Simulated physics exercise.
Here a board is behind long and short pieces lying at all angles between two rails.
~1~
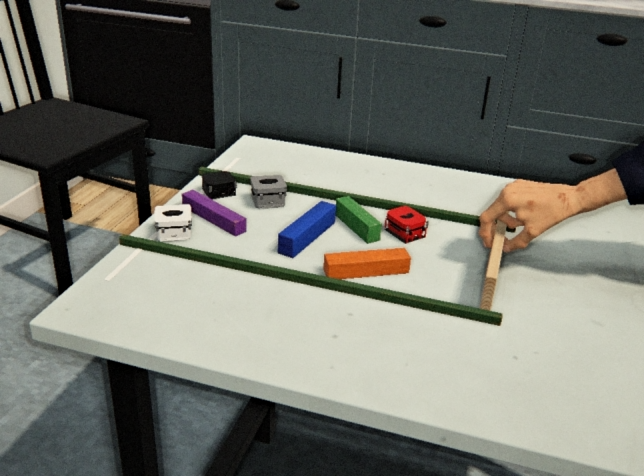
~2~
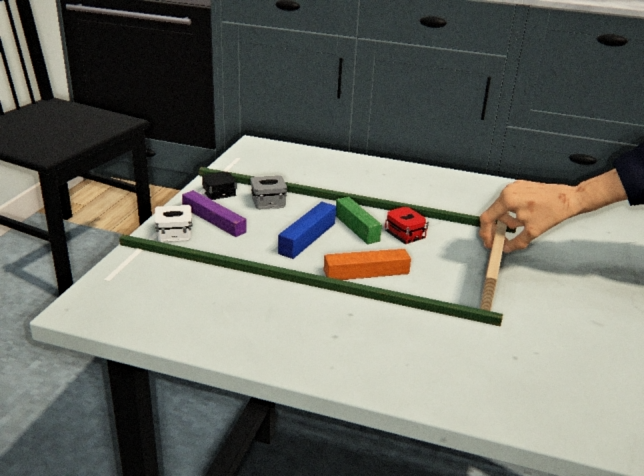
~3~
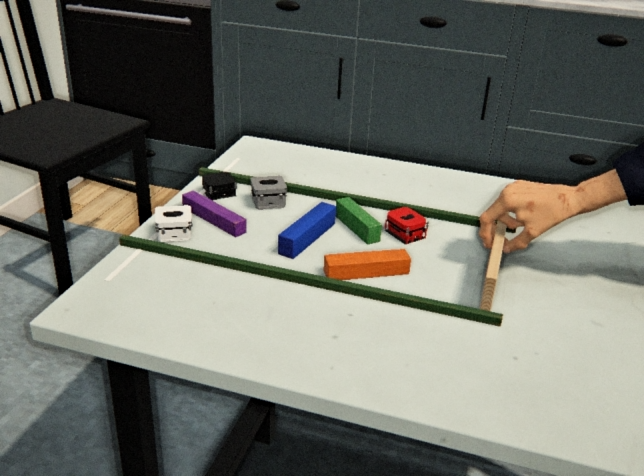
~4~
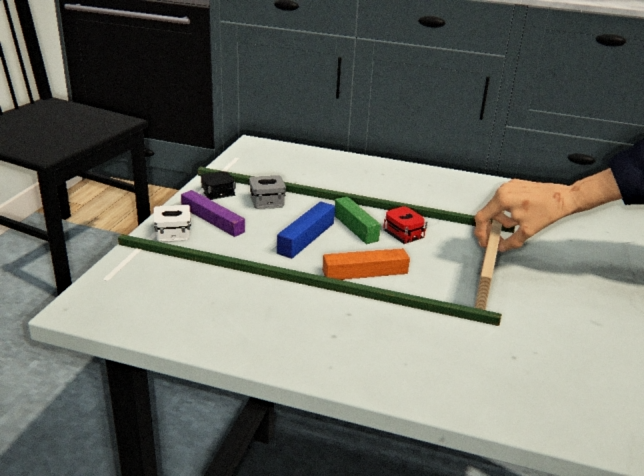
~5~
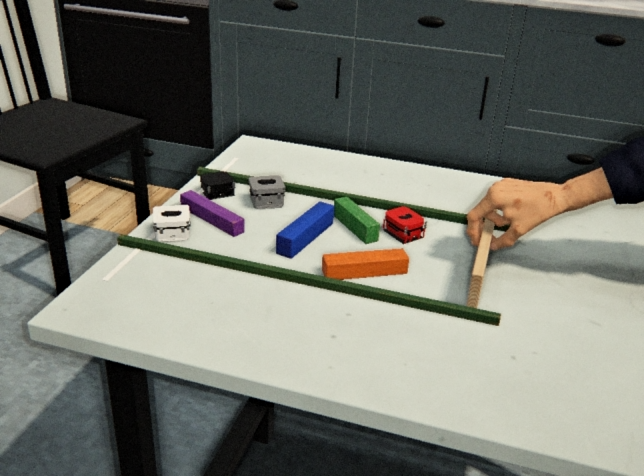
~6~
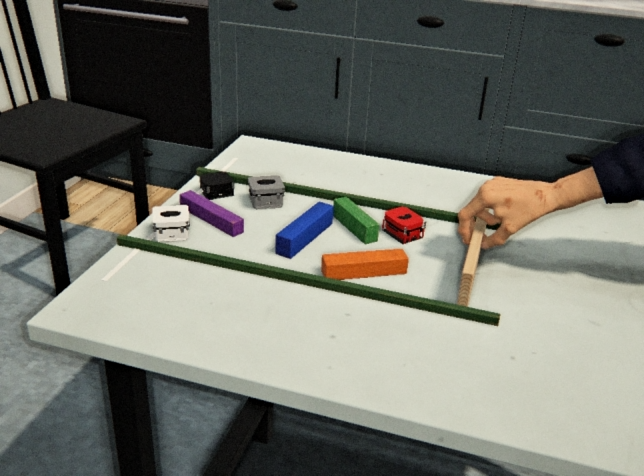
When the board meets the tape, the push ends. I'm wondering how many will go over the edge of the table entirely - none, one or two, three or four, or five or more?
I'd say five or more of them.
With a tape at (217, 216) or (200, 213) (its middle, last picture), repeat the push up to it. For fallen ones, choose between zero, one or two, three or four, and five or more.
Going one tape after another, I'd say 3 or 4 for the first and three to four for the second.
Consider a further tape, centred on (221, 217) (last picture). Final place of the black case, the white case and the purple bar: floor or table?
As for the black case, it ends up falling; the white case ends up falling; the purple bar ends up falling.
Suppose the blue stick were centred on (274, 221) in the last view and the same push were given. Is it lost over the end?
In the end the blue stick slides off.
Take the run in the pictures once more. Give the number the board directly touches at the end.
My count gives 1.
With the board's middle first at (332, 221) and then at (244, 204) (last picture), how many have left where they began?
At the first point the count is 4, at the second it's 8.
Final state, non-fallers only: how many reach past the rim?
Tally: 1.
Early on, none off yet; white case at rest near (171, 224); black case at rest near (217, 186); purple bar at rest near (211, 213).
A while later, none off yet; white case at rest near (171, 224); black case travelled about its own width near (200, 183); purple bar travelled a little near (185, 205).
Finally, the number that fall off is five or more; lost, orange bar, green bar, blue stick, grey case, purple bar, black case and white case.
